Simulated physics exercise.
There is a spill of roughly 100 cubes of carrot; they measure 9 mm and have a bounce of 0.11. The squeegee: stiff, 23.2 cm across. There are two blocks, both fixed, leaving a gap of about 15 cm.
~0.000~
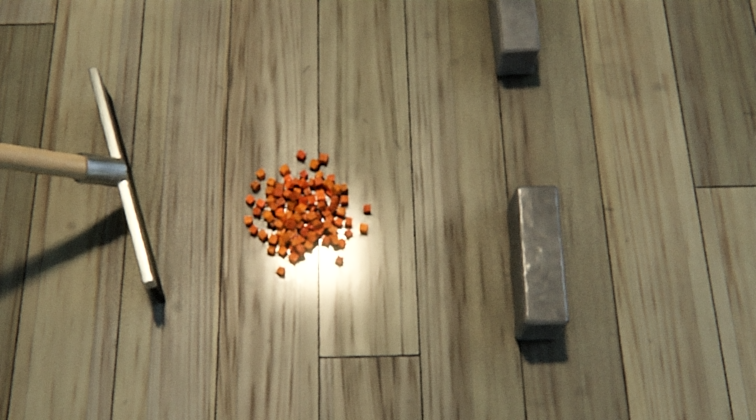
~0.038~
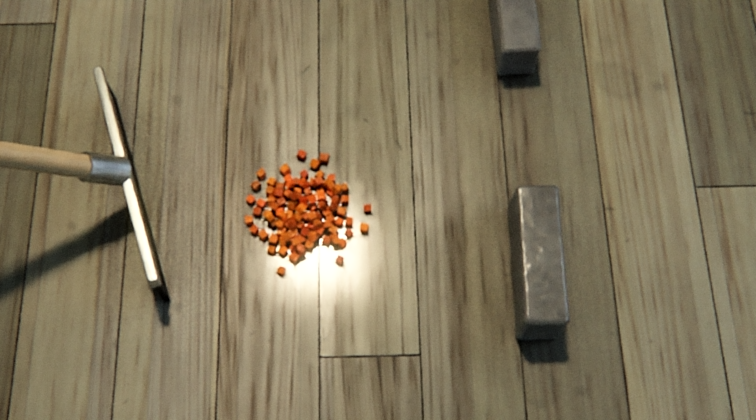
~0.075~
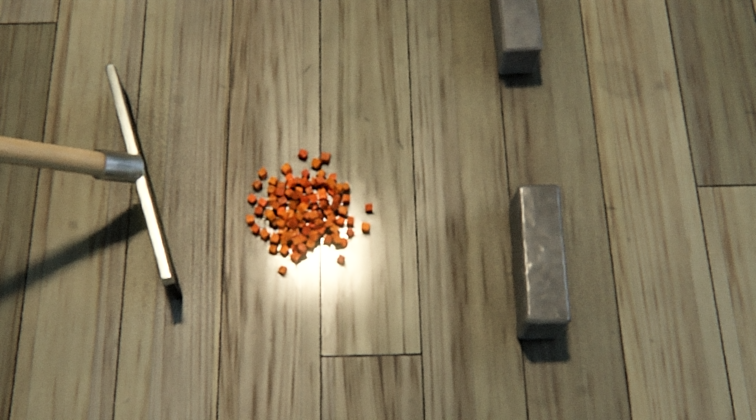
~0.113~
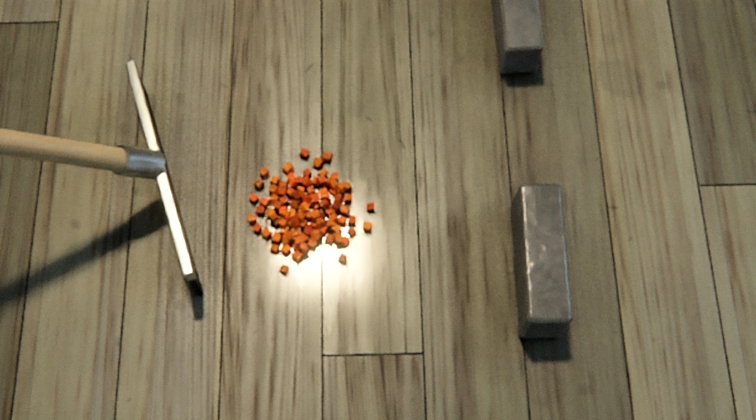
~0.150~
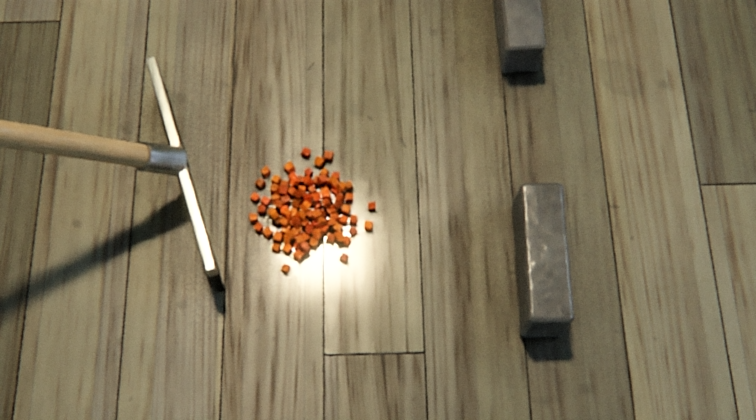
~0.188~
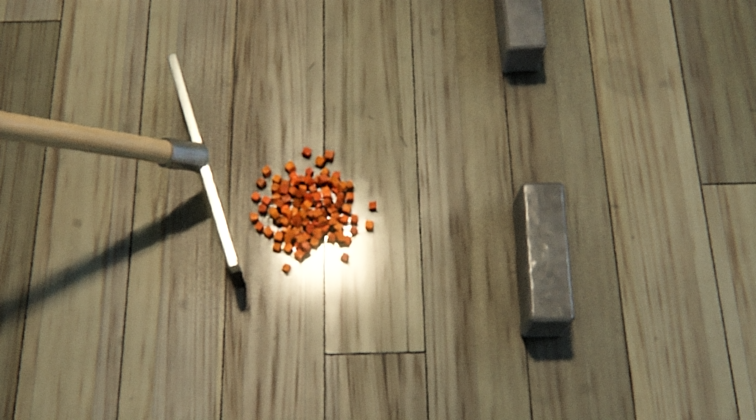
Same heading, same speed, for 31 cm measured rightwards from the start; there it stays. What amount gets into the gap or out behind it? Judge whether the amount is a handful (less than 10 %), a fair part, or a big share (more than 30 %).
The share in the gap is moderate.
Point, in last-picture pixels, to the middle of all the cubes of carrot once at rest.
The middle ends up roughly at (489, 162).
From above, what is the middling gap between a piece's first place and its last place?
It comes to about 20 cm.
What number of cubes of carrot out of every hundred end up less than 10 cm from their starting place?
0% or so.
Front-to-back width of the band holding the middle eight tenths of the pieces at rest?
About 12 cm.
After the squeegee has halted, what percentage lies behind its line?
Some 5 per cent.
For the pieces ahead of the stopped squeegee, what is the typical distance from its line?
3 cm.
After 0.44 s, squeegee 20 cm from its start, spill 12 cm wide; held up before the blocks 100 %.
After 0.70 s, squeegee 32 cm from its start, spill 14 cm wide; in or through the gap 10 %, held up before the blocks 90 %.
After 0.91 s, squeegee 32 cm from its start, spill 16 cm wide; in or through the gap 25 %, held up before the blocks 75 %.
In the end, at 1.9 s, in or through the gap 20 %, round the near block 0 %, round the far block 0 %, held up before the blocks 80 %.
